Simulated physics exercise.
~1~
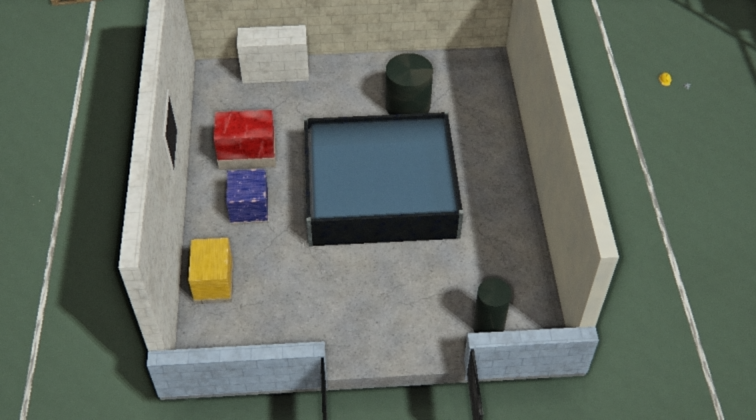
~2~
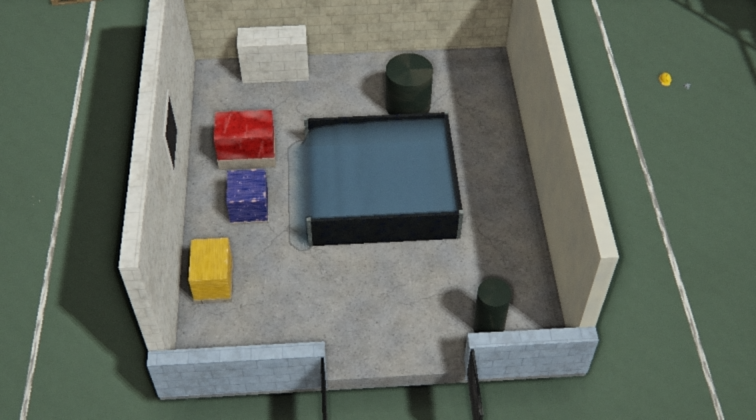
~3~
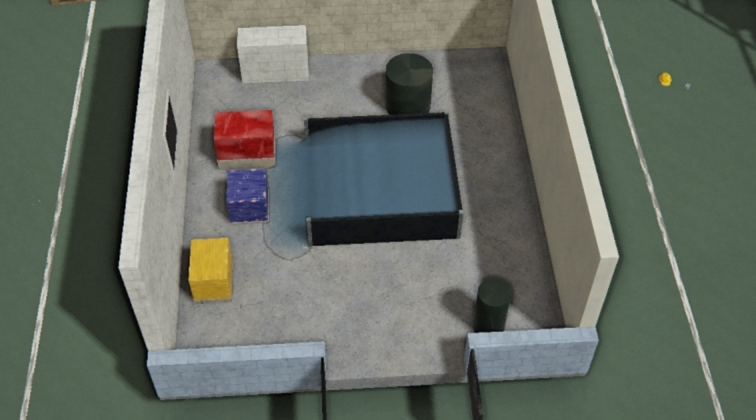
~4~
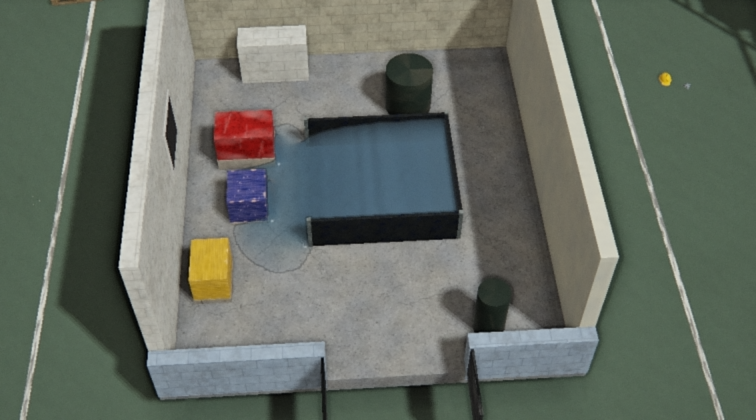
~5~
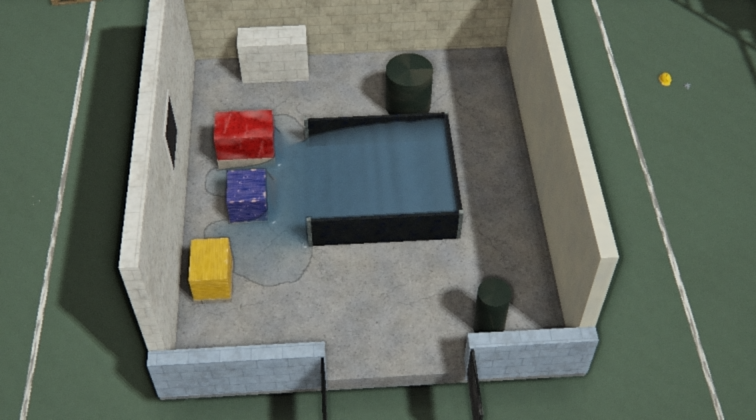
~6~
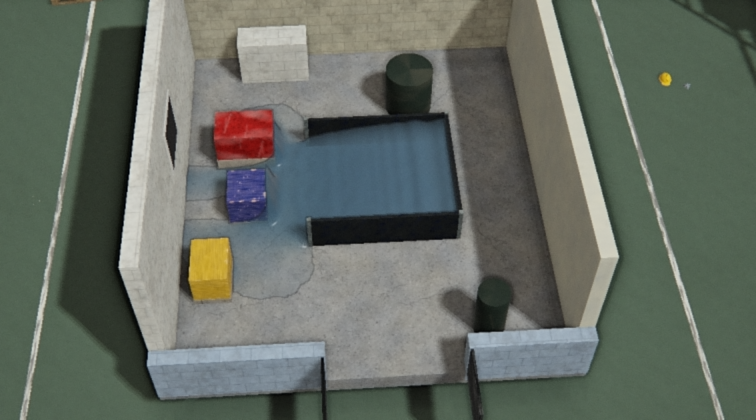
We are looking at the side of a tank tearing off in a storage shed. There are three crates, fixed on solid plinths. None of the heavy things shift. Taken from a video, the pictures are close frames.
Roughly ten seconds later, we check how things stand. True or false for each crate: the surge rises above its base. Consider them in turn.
Yellow crate: True; red crate: True; blue crate: True.
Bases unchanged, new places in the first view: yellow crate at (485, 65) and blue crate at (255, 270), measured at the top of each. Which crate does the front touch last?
Yellow one, last.
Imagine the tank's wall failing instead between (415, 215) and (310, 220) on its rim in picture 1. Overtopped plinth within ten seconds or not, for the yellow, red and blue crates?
In that case the yellow is flooded, the red is never flooded and the blue is flooded.
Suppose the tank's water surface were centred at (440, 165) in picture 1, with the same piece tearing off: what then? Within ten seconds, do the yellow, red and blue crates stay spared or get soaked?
I'd say the yellow one is overrun, the red one is overrun and the blue one is overrun.
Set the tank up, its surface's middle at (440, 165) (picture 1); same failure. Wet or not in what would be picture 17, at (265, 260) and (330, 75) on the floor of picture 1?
The first spot is wetted, while the second is not reached.
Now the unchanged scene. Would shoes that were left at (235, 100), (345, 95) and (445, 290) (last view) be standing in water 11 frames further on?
Taking the three spots one by one, I'd call them drenched, drenched and clear.
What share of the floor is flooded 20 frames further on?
I'd guess some 60 per cent.
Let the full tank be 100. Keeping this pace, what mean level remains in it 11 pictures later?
Some 44 per cent.
A moment on, water covers 25 % of the floor; the yellow crate water round its plinth, the red crate water round its plinth, the blue crate water round its plinth.
Next, water covers 40 % of the floor; the yellow crate water round its plinth, the red crate water round its plinth, the blue crate water round its plinth.
Then, water covers 60 % of the floor; the yellow crate water round its plinth, the red crate water round its plinth, the blue crate water round its plinth.
Later, water covers 90 % of the floor; the yellow crate water round its plinth, the red crate water round its plinth, the blue crate water round its plinth.
In the end, water covers 95 % of the floor; the yellow crate was topped, the red crate was topped, the blue crate was topped.
